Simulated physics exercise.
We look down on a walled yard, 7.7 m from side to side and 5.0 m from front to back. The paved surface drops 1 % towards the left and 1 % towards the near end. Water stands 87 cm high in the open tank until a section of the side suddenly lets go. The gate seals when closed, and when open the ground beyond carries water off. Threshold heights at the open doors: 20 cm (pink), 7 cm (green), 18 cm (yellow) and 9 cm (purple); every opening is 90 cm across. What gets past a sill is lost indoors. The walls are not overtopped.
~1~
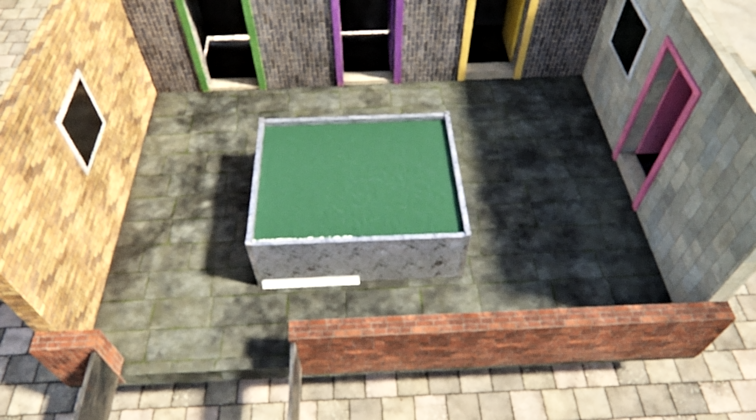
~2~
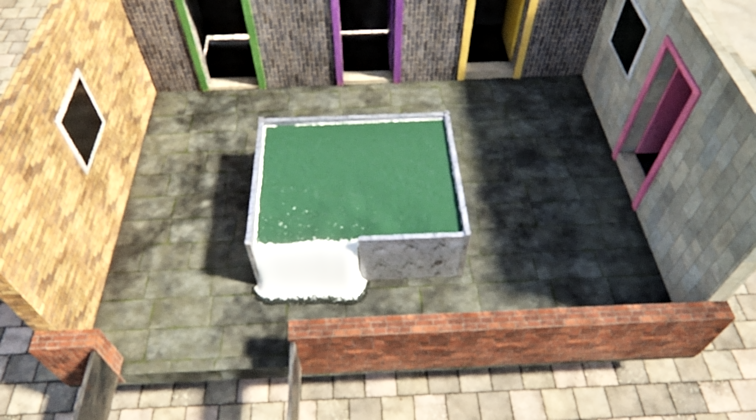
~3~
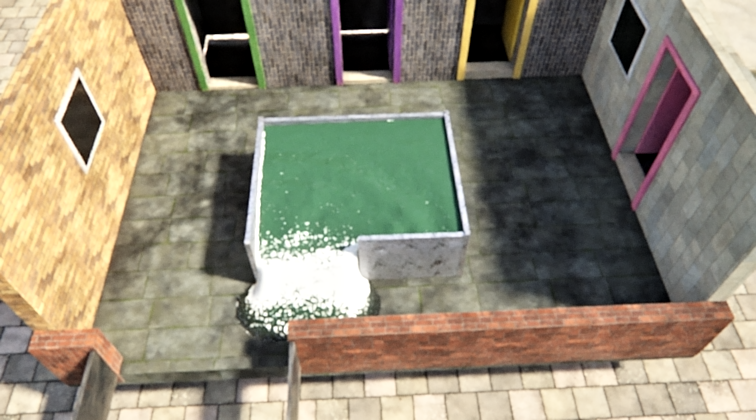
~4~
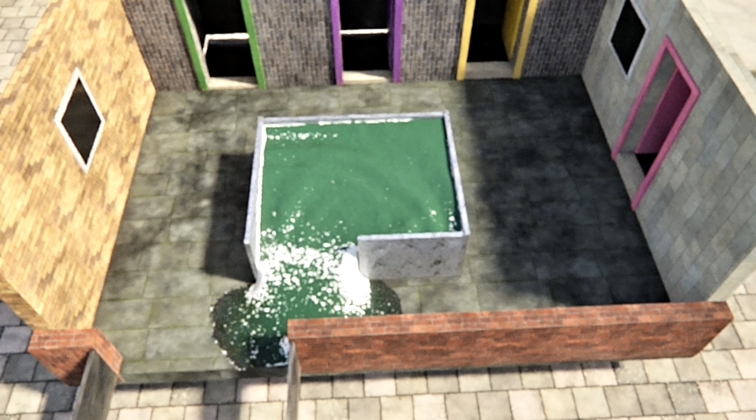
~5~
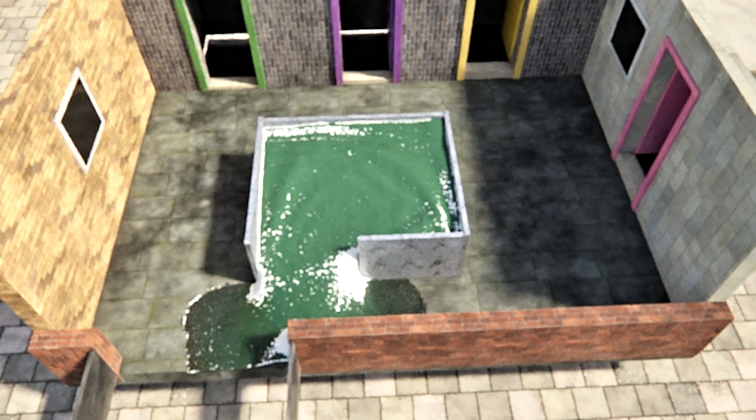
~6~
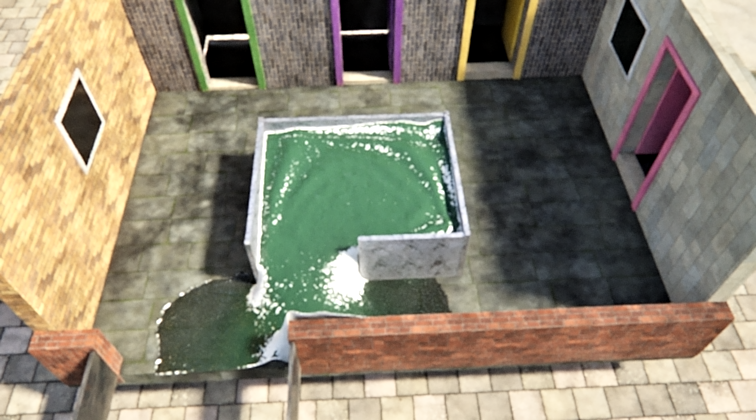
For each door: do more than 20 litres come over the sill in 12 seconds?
Within that time: At the pink door it does not reach the limit; at the green door it keeps below the limit; at the yellow door it keeps below the limit; at the purple door it keeps below the limit.
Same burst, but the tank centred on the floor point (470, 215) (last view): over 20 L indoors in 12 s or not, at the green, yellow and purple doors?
Then: Green above, yellow under, purple above.
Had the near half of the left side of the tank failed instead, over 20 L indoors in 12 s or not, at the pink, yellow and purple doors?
Then: Pink not over, yellow not over, purple not over.
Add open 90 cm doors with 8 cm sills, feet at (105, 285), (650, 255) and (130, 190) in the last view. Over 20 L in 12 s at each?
In that order: Not over, over, not over.
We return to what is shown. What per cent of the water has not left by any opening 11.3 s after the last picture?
Roughly 44 in a hundred.
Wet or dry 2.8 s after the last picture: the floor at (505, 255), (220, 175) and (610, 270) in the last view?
In turn: Flooded, still dry, flooded.
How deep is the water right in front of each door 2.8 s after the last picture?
Depths in cm: Pink 12, green 0, yellow 0, purple 0.
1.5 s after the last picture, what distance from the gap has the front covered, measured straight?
Roughly 4.8 m.
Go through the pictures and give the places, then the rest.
The open tank at (357, 177) is whole and still, 87 cm deep, in the first picture.
The front is at (256, 288), 0.8 m from the gap at (309, 264); 0.4 m2 of floor is under water; 87 cm left at the back of the open tank, in the second picture.
The front is at a hidden place, 1.0 m from the gap at (309, 267); 1.3 m2 of floor is under water; 87 cm left at the back of the open tank, in the third picture.
The front is at a hidden place, 1.4 m from the gap at (309, 268); 2.2 m2 of floor is under water; 86 cm left at the back of the open tank, in the fourth picture.
The front is at a hidden place, 1.9 m from the gap at (309, 268); 3.0 m2 of floor is under water; 81 cm left at the back of the open tank, in the fifth picture.
The front is at a hidden place, 2.2 m from the gap at (309, 268); 3.4 m2 of floor is under water; 73 cm left at the back of the open tank, in the sixth picture.
Then, 0.7 s after the last picture water covers 20 % of the floor and is deepest (67 cm) near (312, 334); pink door not reached, green door not reached, yellow door not reached, purple door not reached.
Then, 1.5 s after the last picture water covers 30 % of the floor and is deepest (55 cm) near (311, 347); pink door not reached, green door not reached, yellow door not reached, purple door not reached.
Then, 2.8 s after the last picture water covers 45 % of the floor and is deepest (38 cm) near (325, 346); pink door 12 cm at the sill, 0 L in, green door not reached, yellow door not reached, purple door not reached.
Then, 6.3 s after the last picture water covers 85 % of the floor and is deepest (20 cm) near (311, 347); pink door 6 cm at the sill, 0 L in, green door 2 cm at the sill, 0 L in, yellow door 10 cm at the sill, 0 L in, purple door 5 cm at the sill, 0 L in.
Then, 11.3 s after the last picture water covers 95 % of the floor and is deepest (12 cm) near (147, 128); pink door 3 cm at the sill, 0 L in, green door 7 cm at the sill, 1 L in, yellow door 5 cm at the sill, 0 L in, purple door 4 cm at the sill, 0 L in.
